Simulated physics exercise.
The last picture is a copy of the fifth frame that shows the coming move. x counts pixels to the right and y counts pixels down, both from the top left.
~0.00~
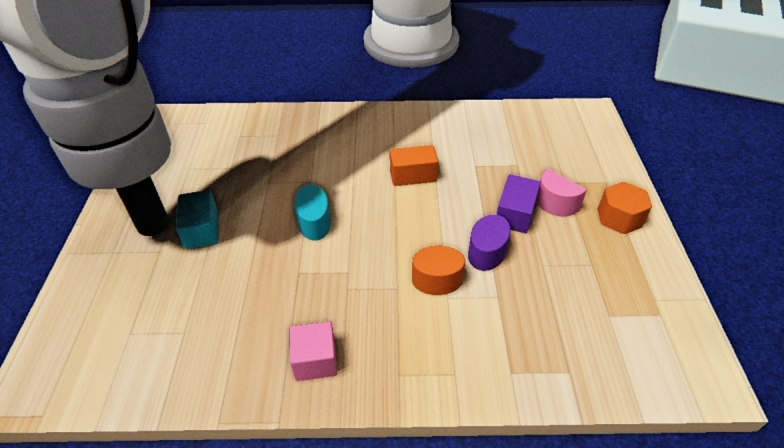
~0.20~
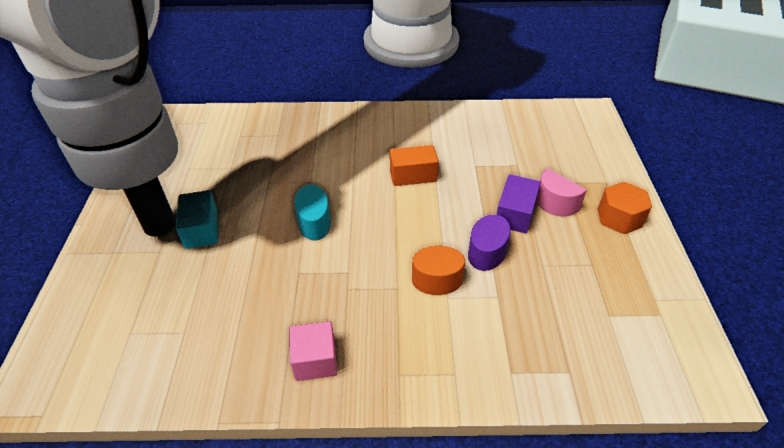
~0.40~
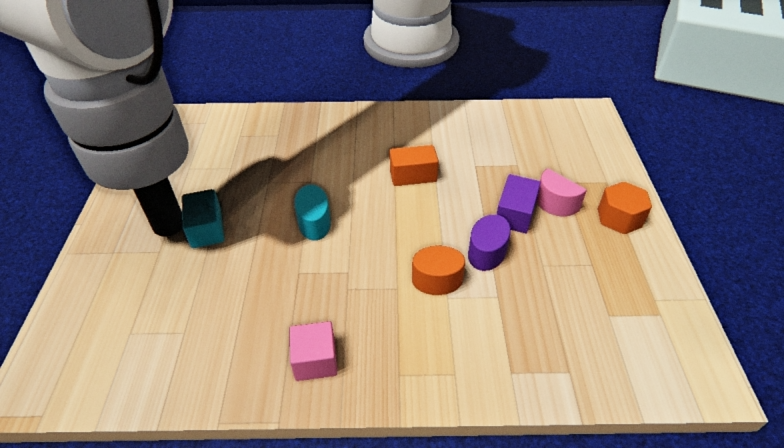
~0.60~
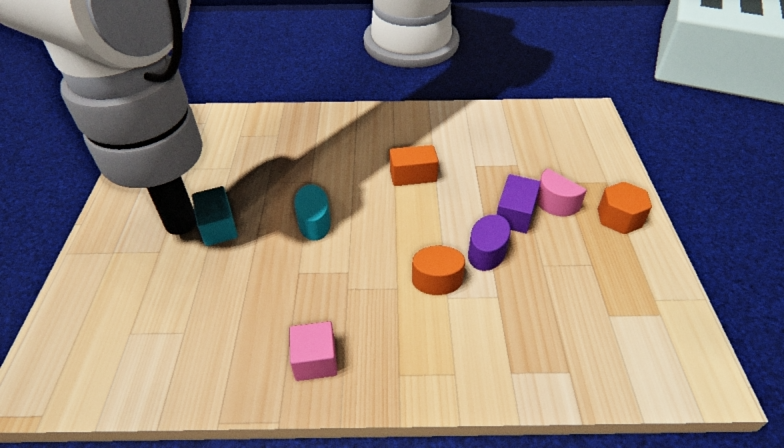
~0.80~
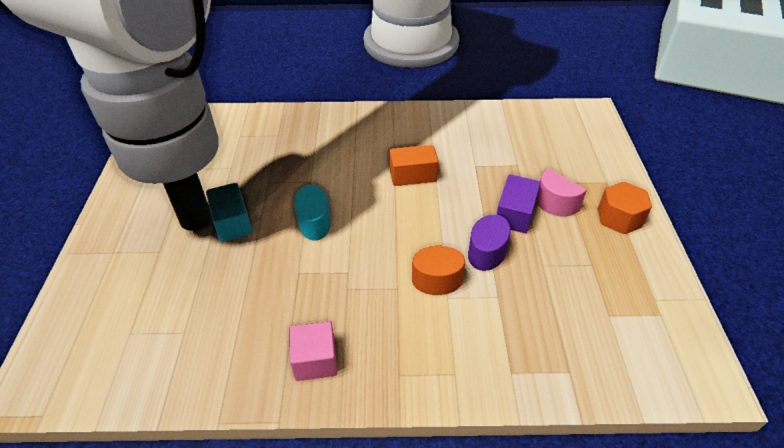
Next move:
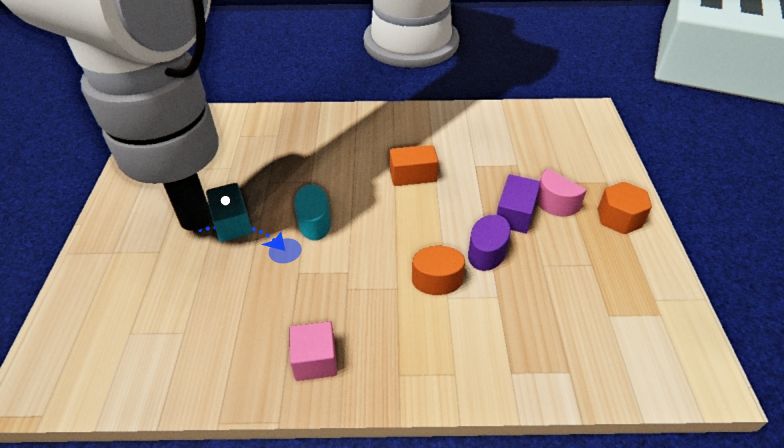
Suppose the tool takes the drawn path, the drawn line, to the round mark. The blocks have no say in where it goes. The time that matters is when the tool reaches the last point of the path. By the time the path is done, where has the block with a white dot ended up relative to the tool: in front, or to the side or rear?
My guess is it ends up beside or behind the tool.
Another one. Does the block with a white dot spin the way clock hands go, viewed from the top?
I expect not.
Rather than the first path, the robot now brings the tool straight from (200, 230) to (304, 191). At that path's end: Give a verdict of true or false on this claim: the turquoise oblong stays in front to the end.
The statement is correct.
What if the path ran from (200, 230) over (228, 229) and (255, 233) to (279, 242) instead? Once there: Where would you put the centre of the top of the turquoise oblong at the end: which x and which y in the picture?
Around (272, 193).
Drawn move, from (200, 230) by way of (234, 226) and (264, 233) to (285, 251); the dot is on the turquoise oblong.
The first path, step by step. One third of the way, tool at (231, 216); turquoise oblong at (259, 194), turned 15° anticlockwise.
Two thirds of the way, tool at (263, 224); turquoise oblong at (277, 191), turned 35° anticlockwise; turquoise elliptical block at (318, 201), turned 15° clockwise.
At the end, tool at (283, 241); turquoise oblong at (277, 191), turned 35° anticlockwise; turquoise elliptical block at (318, 201), turned 15° clockwise.
